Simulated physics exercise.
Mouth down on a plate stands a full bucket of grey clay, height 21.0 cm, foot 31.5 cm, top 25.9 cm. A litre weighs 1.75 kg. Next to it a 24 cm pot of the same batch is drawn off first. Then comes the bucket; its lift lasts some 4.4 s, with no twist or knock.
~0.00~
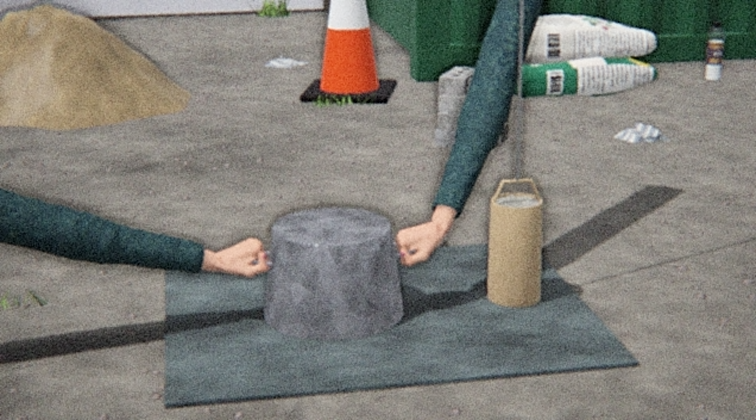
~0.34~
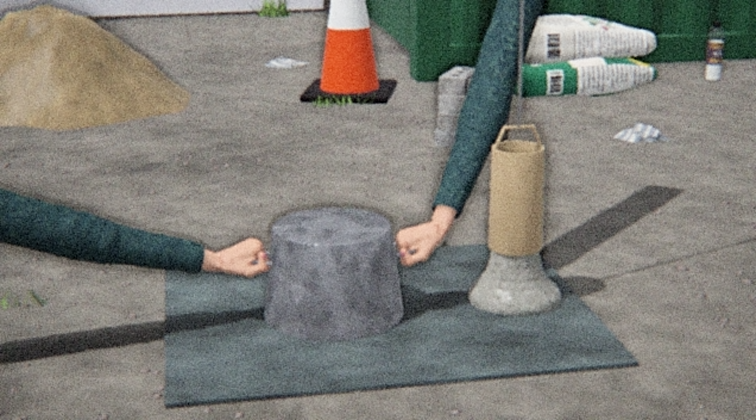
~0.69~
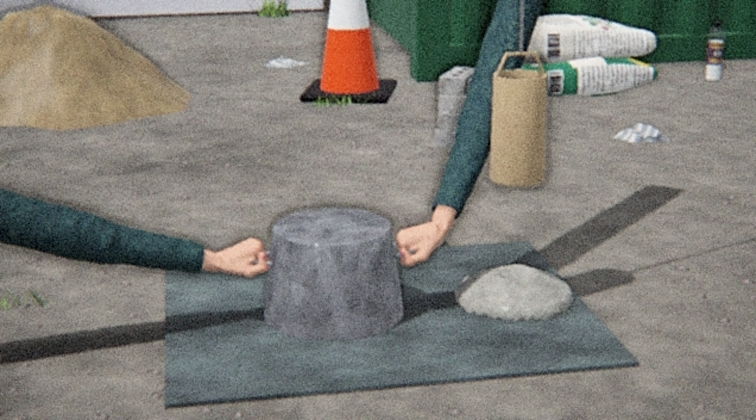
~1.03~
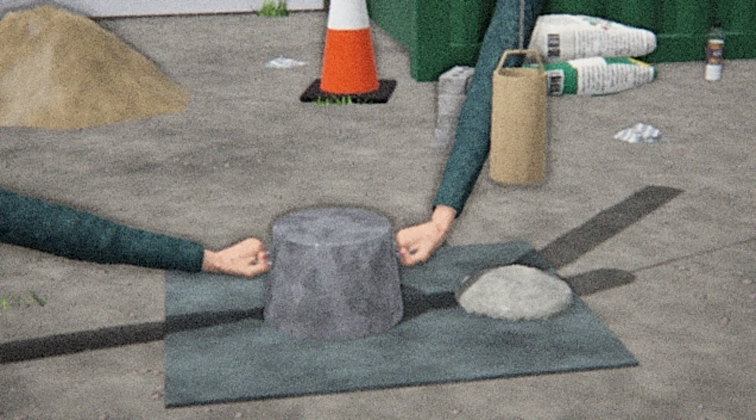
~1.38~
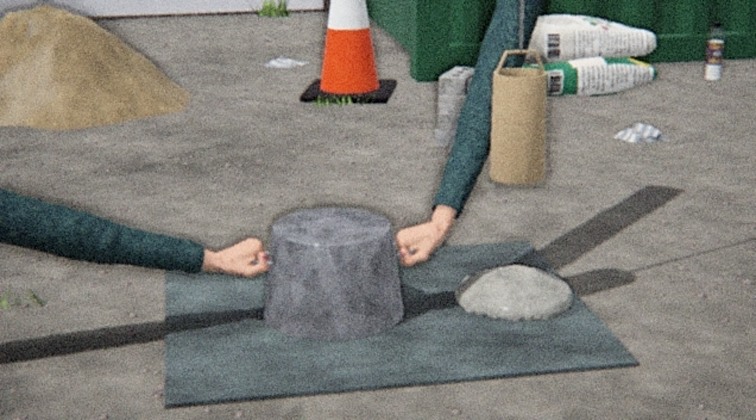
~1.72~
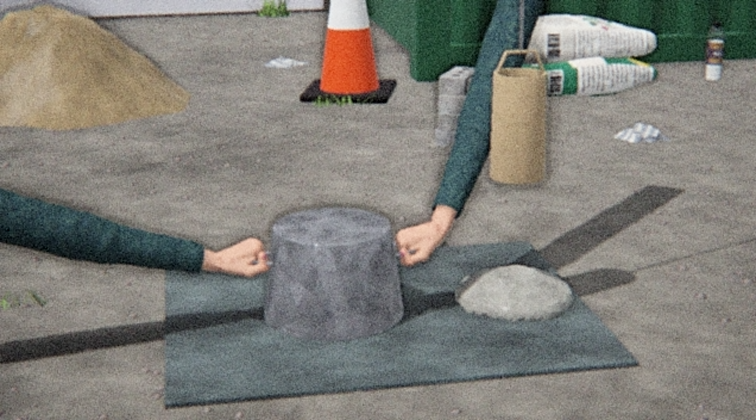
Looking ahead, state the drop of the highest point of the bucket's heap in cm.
It comes to near 13 cm.
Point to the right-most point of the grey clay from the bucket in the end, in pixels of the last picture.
Near (463, 316).
After 2.8 s, the bucket is up 4.8 cm; the grey clay has come down 5.0 cm to 16 cm and is 45 cm wide.
After 3.9 s, the bucket is up 13 cm; the grey clay has come down 12 cm to 8.5 cm and is 59 cm wide.
After 5.0 s, the bucket is up 21 cm; the grey clay has come down 13 cm to 8.4 cm and is 59 cm wide.
After 6.3 s, the bucket is clear; the grey clay has come down 13 cm to 8.4 cm and is 60 cm wide.
After 6.8 s, at rest, the bucket is clear; the grey clay has come down 13 cm to 8.4 cm and is 60 cm wide.
